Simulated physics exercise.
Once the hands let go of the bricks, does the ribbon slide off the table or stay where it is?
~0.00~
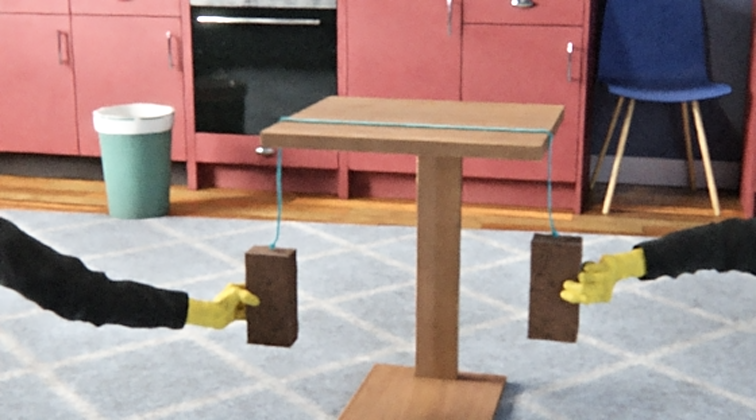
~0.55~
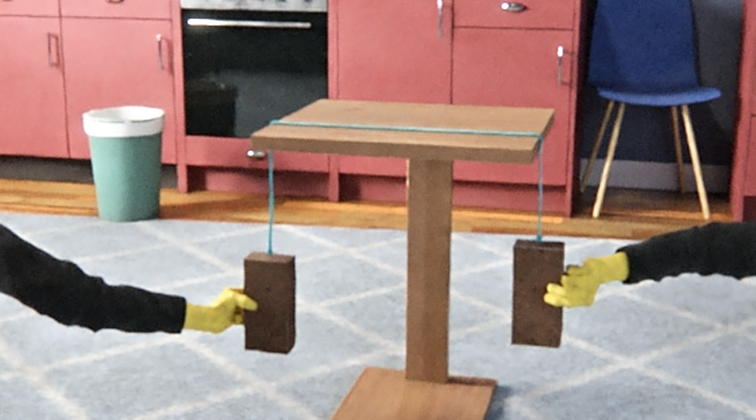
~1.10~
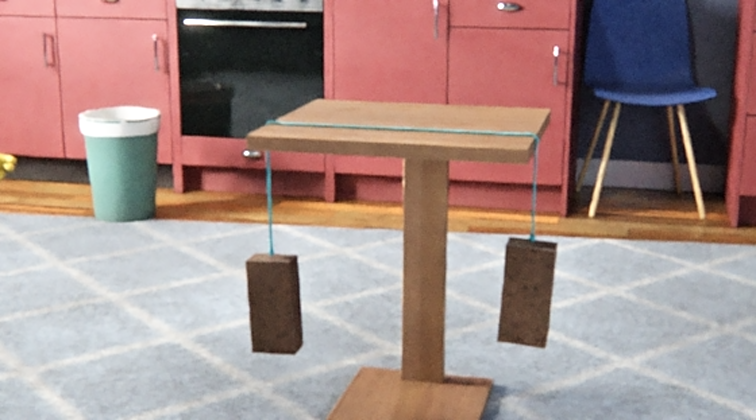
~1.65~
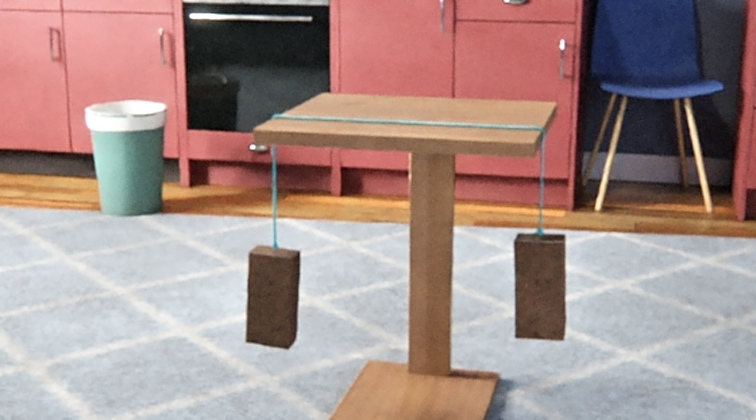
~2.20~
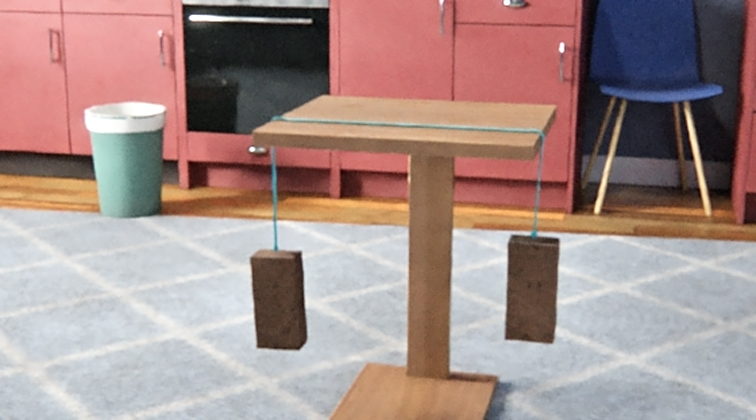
The ribbon stays where it is across the table top, with a brick hanging from each end.
